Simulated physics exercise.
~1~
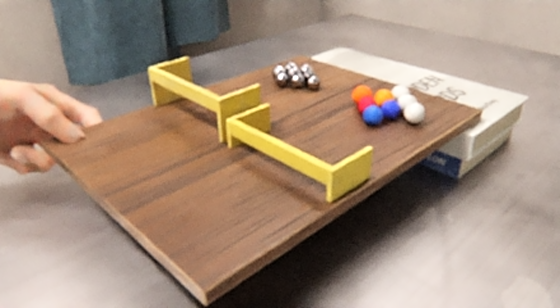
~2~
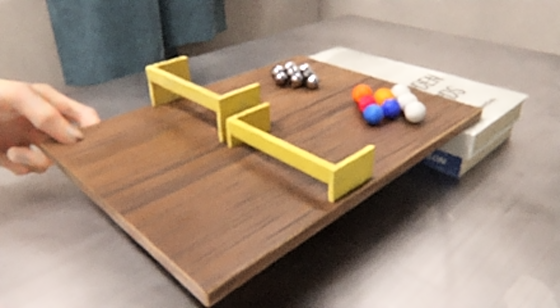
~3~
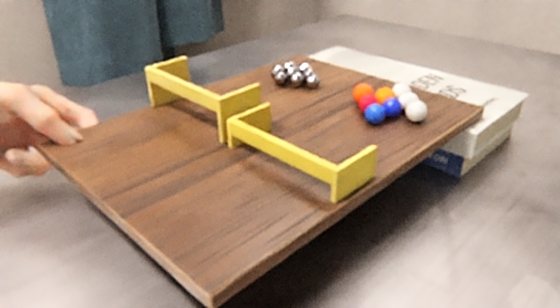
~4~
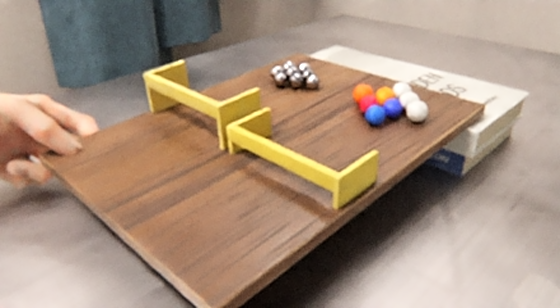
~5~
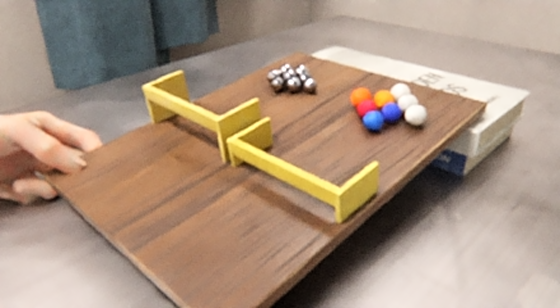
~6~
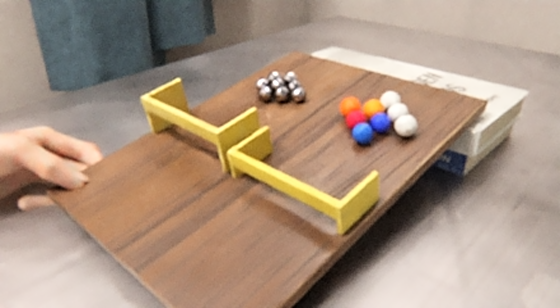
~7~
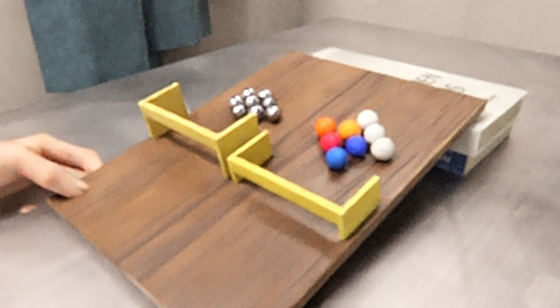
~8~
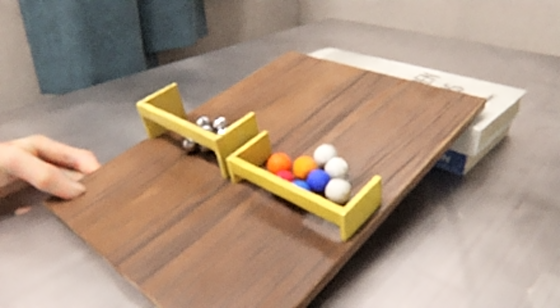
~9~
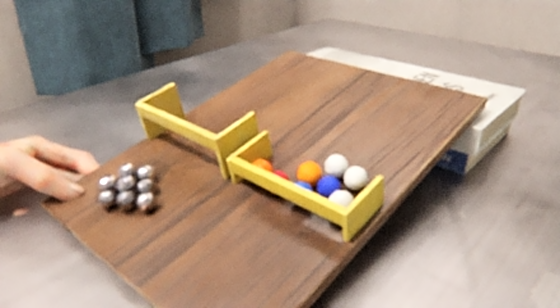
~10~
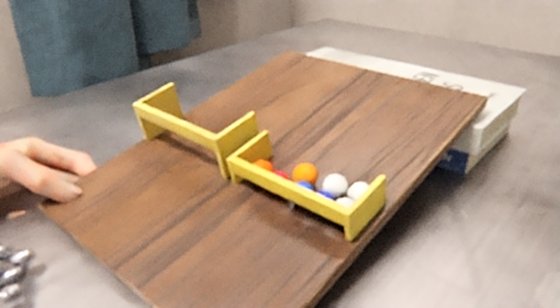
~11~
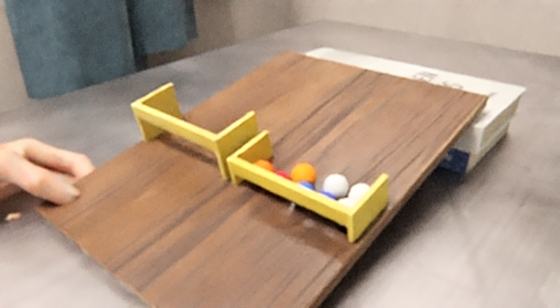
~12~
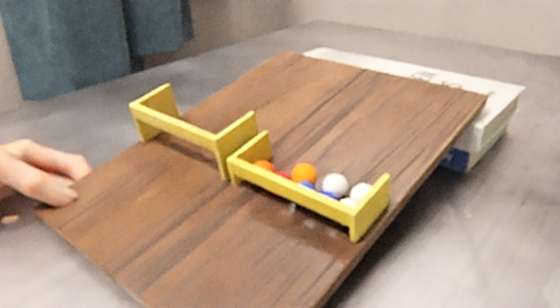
The footage shows a hand lowering one end of a wooden board propped on books, tilting it so two groups of balls roll toward yellow barriers; the silver balls pass under theirs and off the board, while the coloured and white balls stay gathered behind the nearer one.
